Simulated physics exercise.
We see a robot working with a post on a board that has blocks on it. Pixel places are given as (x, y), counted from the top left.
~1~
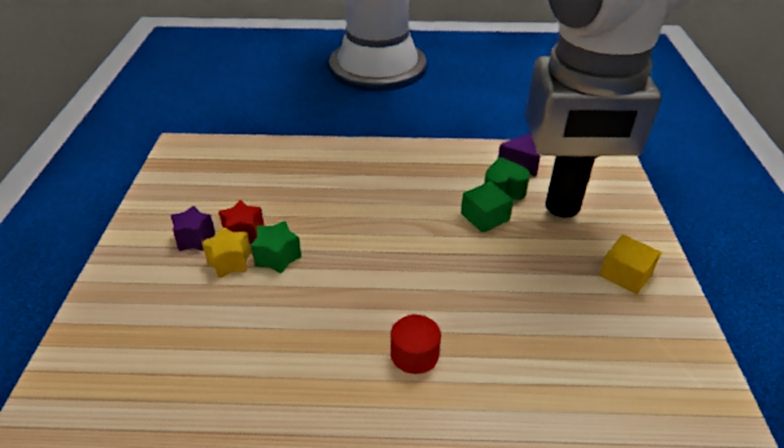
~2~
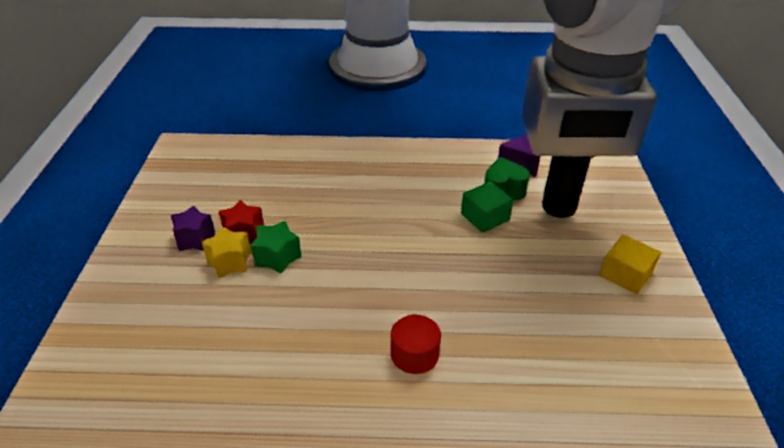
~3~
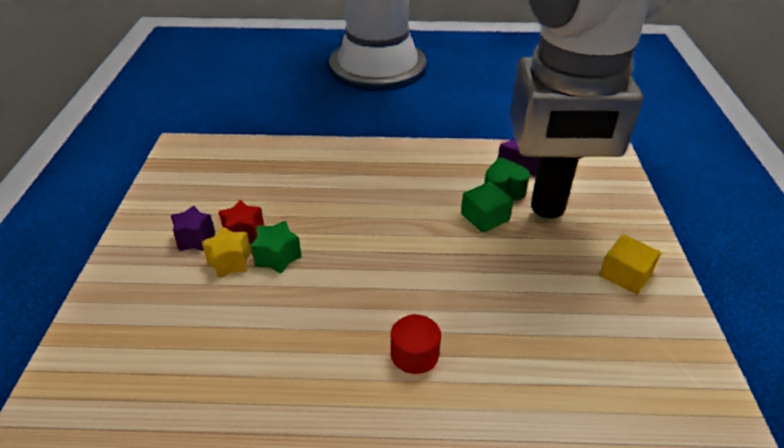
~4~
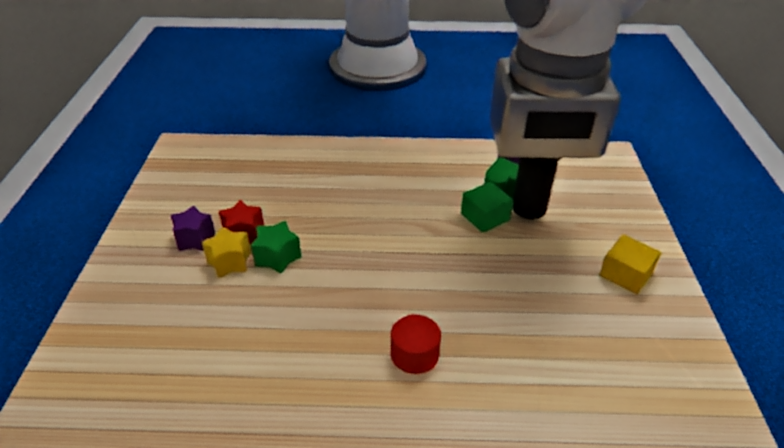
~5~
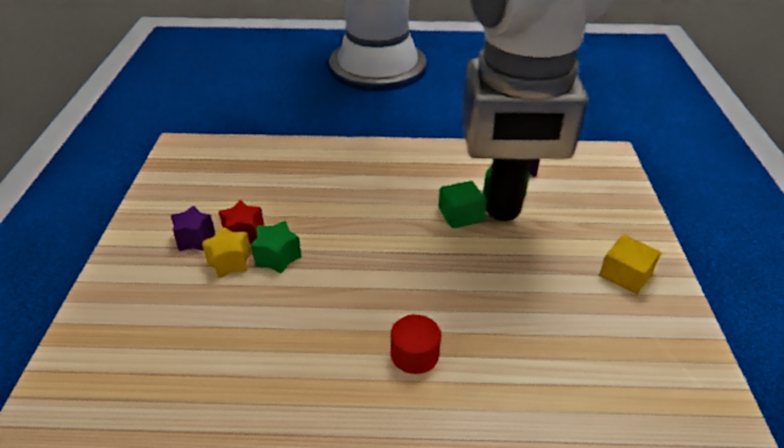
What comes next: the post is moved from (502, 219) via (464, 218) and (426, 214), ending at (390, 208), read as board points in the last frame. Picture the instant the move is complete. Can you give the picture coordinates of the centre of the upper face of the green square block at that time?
Its top middle is near (381, 166).
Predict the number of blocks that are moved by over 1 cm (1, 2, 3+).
It looks like one block will be pushed more than about 1 cm.
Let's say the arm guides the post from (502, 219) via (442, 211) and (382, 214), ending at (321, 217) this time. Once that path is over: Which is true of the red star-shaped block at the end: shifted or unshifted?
My prediction: It remains in place.
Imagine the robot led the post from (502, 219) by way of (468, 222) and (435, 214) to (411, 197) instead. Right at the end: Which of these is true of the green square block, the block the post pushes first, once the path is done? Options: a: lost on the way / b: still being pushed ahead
I choose b.
On the path given first. One third of the way, post (464, 210); green square block (432, 186), turned 35° clockwise.
Two thirds of the way, post (426, 206); green square block (403, 176), turned 75° clockwise.
At the end, post (390, 200); green square block (381, 166), turned 110° clockwise; green heart-shaped block still.
